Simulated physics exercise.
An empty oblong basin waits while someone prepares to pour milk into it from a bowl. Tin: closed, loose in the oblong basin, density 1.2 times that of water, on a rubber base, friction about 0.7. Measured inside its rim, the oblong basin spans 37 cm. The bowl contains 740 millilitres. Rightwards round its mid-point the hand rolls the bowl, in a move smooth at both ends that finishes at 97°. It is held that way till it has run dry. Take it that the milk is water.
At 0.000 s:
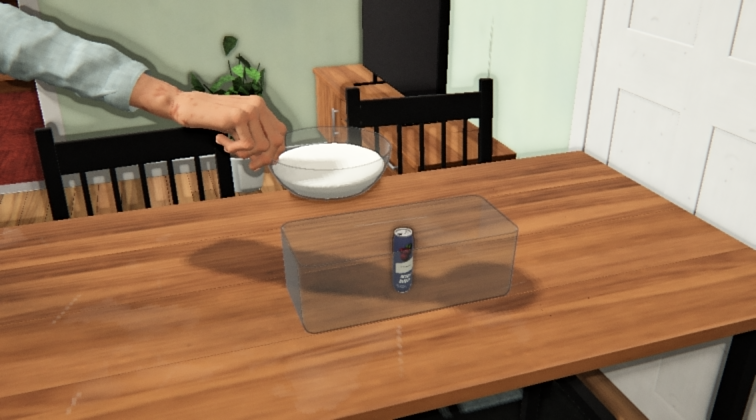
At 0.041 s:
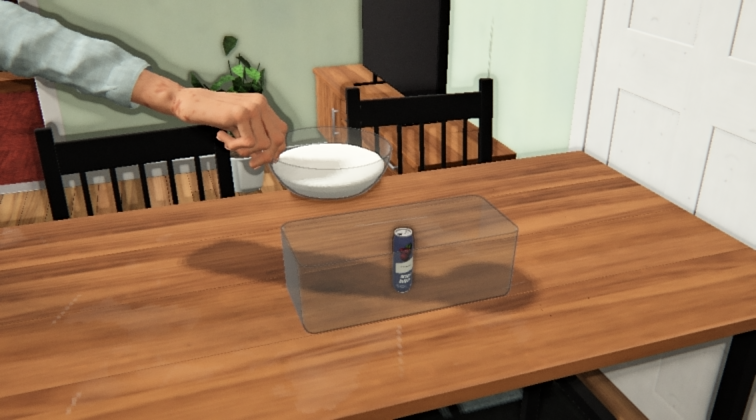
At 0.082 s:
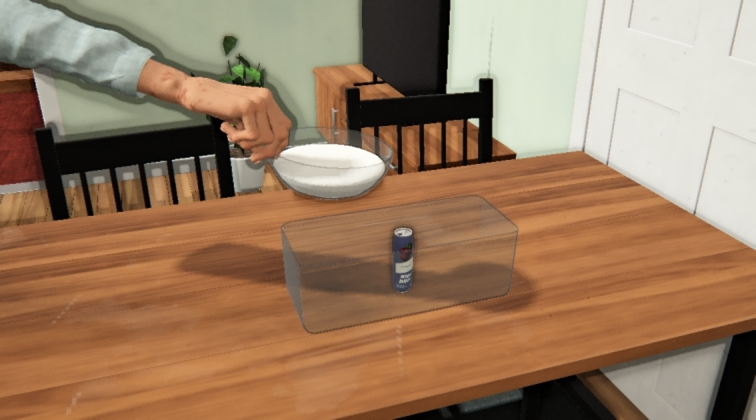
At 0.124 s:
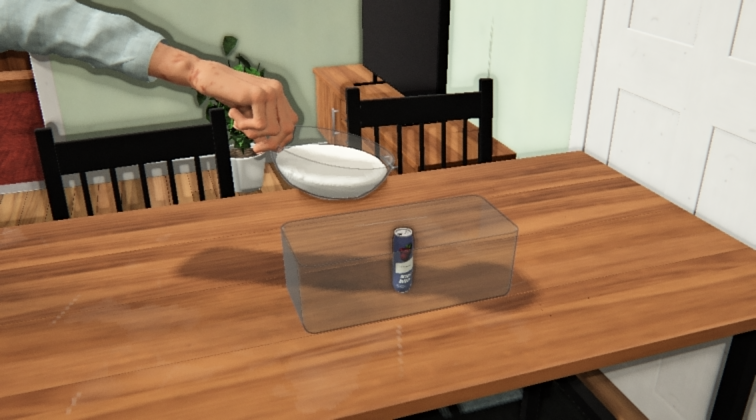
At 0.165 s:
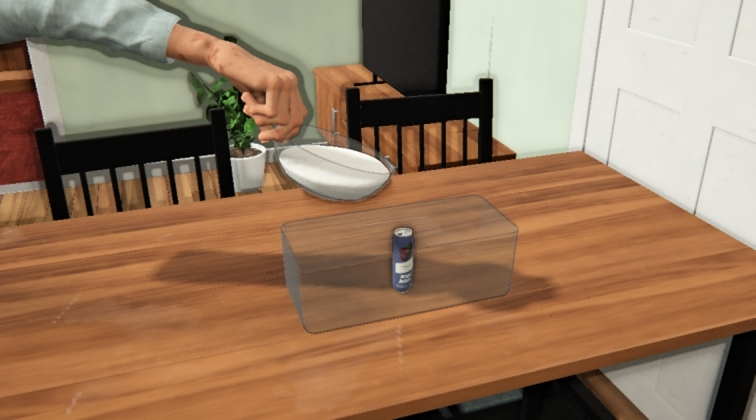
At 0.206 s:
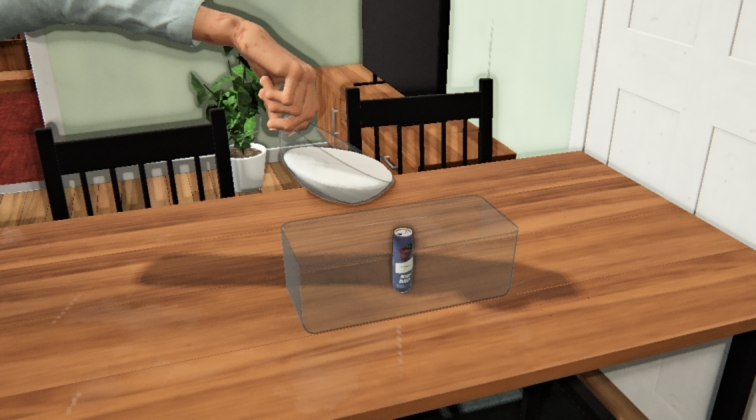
In a room with pale green walls and a white door at the right, a wooden table is seen from slightly above by a still camera. A dark blue can stands inside a clear oblong basin on the table, with black chairs and a leafy plant behind. Above the basin's left side, a grey-sleeved arm steadily tilts a clear bowl of white liquid rightwards, the hand rising slightly.
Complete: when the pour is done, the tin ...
... remains on its base.
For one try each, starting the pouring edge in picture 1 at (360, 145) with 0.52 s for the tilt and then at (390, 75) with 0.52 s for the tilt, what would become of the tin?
The tin overturns the first time and stays vertical the second time.
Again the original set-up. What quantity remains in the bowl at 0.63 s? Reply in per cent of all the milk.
Near 0 percent, more or less.
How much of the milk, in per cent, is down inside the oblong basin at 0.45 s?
Roughly 64 per cent.
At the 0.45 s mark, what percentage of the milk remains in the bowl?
Still held: Roughly 7 % of the total.
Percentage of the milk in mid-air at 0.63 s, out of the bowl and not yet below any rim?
3 per cent or so.
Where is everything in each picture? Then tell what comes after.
It leans 0°; its right rim is at (387, 141); the milk meets the walls at (272, 168) and (381, 155); the oblong basin's rim runs from (289, 246) to (499, 212); the tin's top is at (403, 235), in the first picture.
It leans 1°; its right rim is at (388, 142); the milk meets the walls at (272, 167) and (381, 155), in the second picture.
It leans 6°; its right rim is at (389, 146); the milk meets the walls at (273, 164) and (381, 157), in the third picture.
It leans 13°; its right rim is at (390, 154); the milk meets the walls at (276, 161) and (382, 160), in the fourth picture.
It leans 22°; its right rim is at (390, 163); the milk meets the walls at (279, 159) and (385, 164), in the fifth picture.
It leans 33°; its right rim is at (388, 174); the milk meets the walls at (284, 158) and (381, 166); 1 per cent is over the edge, in the sixth picture.
By 0.45 s the tilt is 93° and 7 per cent is still to pour; the tin stands where it began.
By 0.63 s the tilt is 97° and 0 per cent is still to pour; the tin stands where it began.
By 0.82 s the tilt is 97° and 0 per cent is still to pour; the tin stands where it began.
By 1.02 s the tilt is 97° and 0 per cent is still to pour; the tin stands where it began.
At rest the tin stands where it began.
